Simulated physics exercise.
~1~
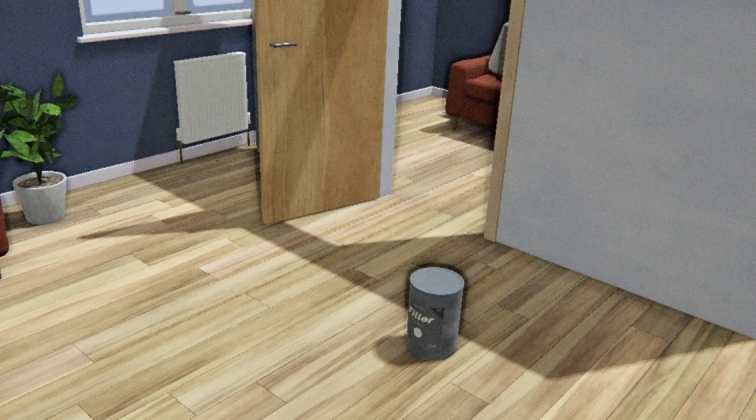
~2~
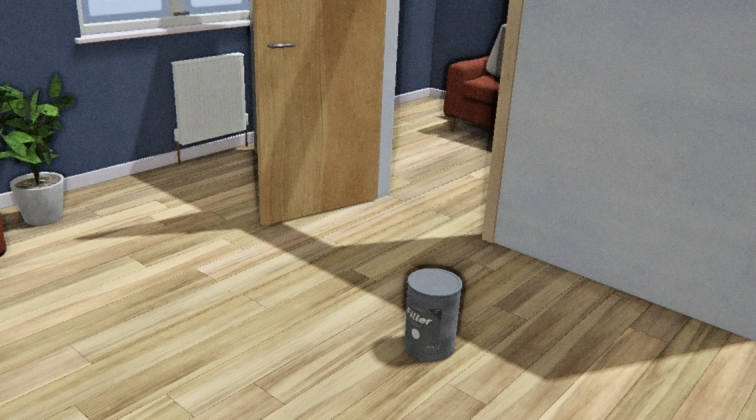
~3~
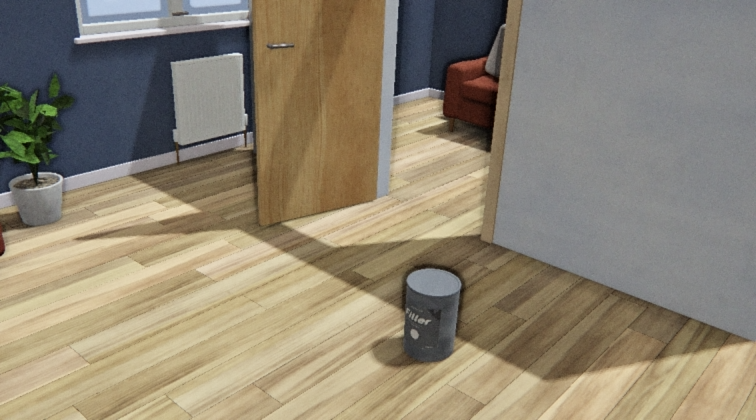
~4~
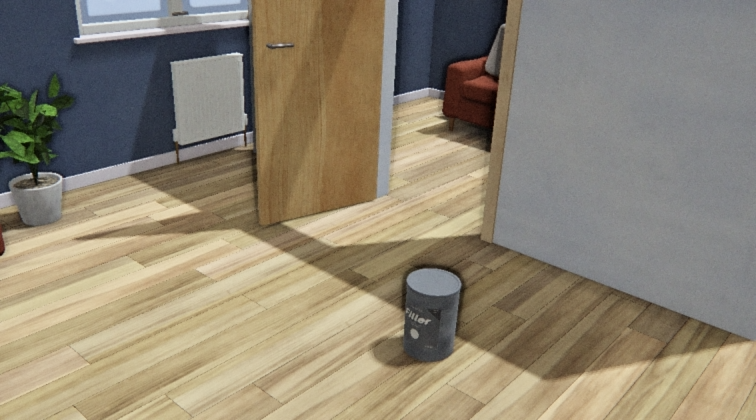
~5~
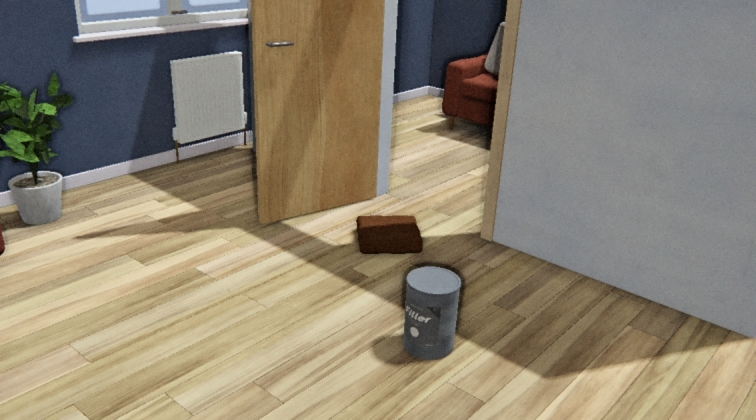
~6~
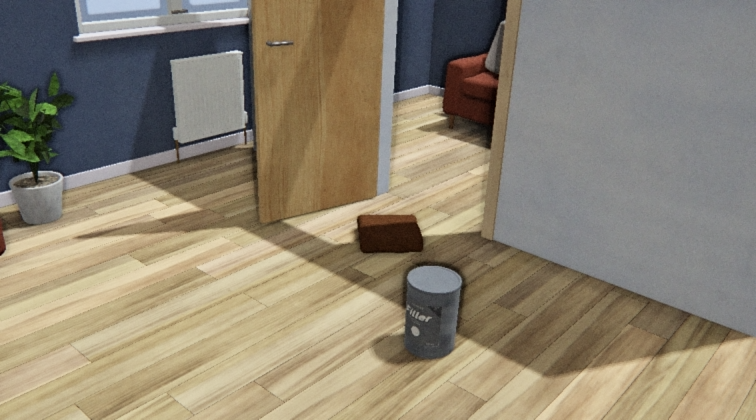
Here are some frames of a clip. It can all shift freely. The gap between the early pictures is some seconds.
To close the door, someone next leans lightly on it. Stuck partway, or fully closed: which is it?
Stuck partway.
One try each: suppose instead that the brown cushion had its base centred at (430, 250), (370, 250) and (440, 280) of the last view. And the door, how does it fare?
Case 1: Door stays partly open. Case 2: Door ends up flush. Case 3: Door ends up flush.
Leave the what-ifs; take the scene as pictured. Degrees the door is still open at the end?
I'd say it stays open by roughly 25 degrees.
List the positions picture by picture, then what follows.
In the first picture, door wide open and still; grey pail (434, 314).
In the second picture, door wide open and still; grey pail (432, 315).
In the third picture, door wide open and still; grey pail (431, 315).
In the fourth picture, door wide open and still; grey pail (431, 315).
In the fifth picture, door wide open and still; grey pail (431, 313).
In the sixth picture, door wide open and still; brown cushion (389, 233); grey pail (432, 312).
Then, 0.70 s later than the last frame, door at 73°.
Then, 1.10 s later than the last frame, door at 42°; brown cushion moved a little near (424, 237).
Then, 1.30 s later than the last frame, door at 27°; brown cushion moved about its own width near (455, 234).
When it is over, door at 25°; moved from the start, brown cushion; grey pail as before. End places, in pixels of the last picture, brown cushion near (458, 234).
